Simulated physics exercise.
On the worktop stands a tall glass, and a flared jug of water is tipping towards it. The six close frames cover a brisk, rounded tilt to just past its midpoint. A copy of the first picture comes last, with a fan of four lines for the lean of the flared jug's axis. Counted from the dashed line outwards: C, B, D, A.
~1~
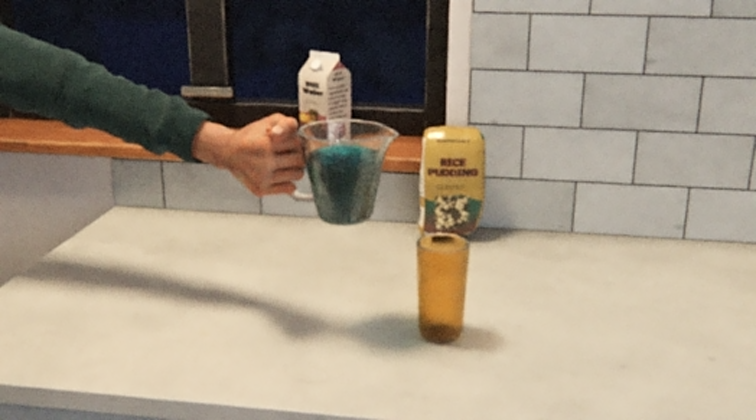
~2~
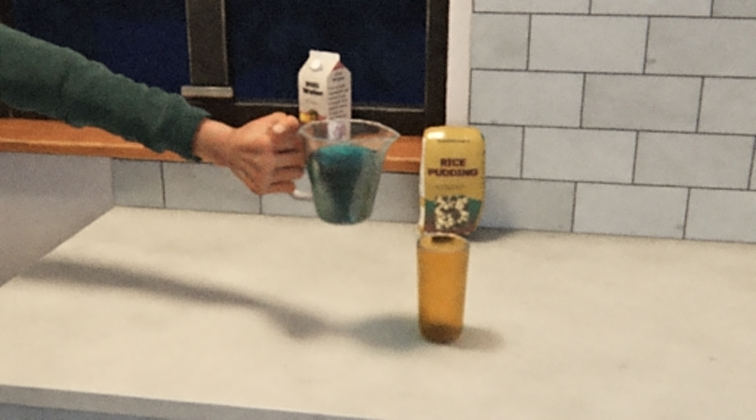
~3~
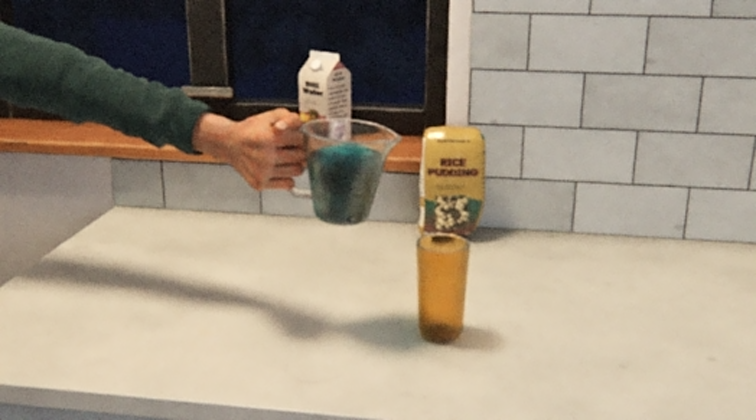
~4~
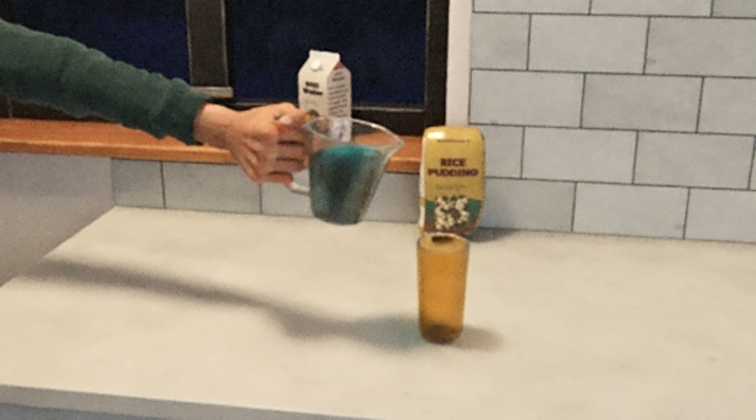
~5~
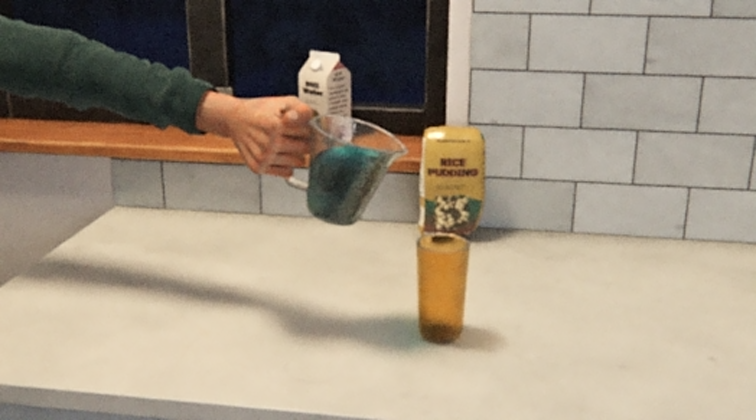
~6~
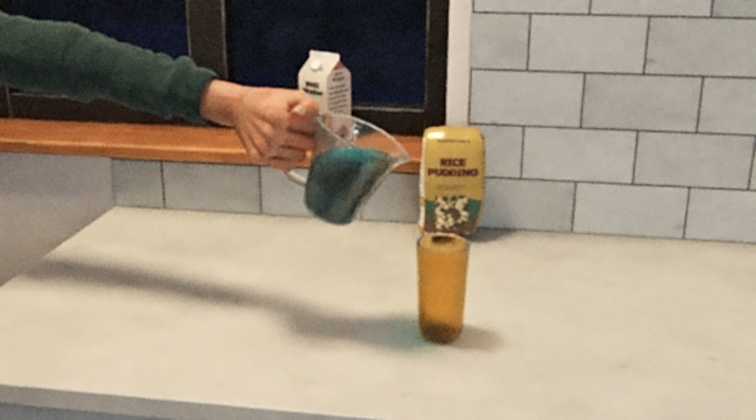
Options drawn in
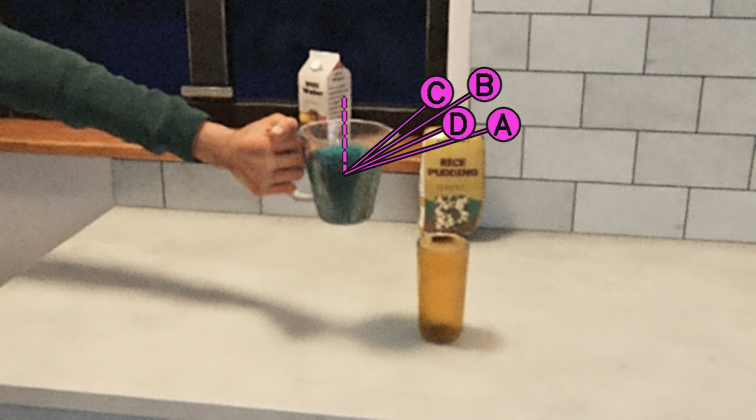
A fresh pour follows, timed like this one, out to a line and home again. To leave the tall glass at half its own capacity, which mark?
Choose B.
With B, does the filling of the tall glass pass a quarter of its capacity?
Yes, it does.
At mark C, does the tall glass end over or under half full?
Under.
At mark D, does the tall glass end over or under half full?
Over half.
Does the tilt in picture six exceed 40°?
No, it does not.
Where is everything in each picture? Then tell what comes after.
Upright, lip at (397, 135); rim of the tall glass round (443, 242); nothing has left yet.
Upright, lip at (397, 136); nothing has left yet.
Tipped about 5°, lip at (400, 139); nothing has left yet.
Tipped about 10°, lip at (403, 144); nothing has left yet.
Tipped about 16°, lip at (406, 151); nothing has left yet.
Tipped about 23°, lip at (409, 159); nothing has left yet.
On the marked copy, A at (487, 130); B at (470, 94); C at (425, 105); D at (441, 129).
Choosing A, the tall glass ends with about 85 % of what it can hold.
Choosing B, the tall glass ends with about 46 % of what it can hold.
Choosing C, the tall glass ends with about 29 % of what it can hold.
Choosing D, the tall glass ends with about 65 % of what it can hold.
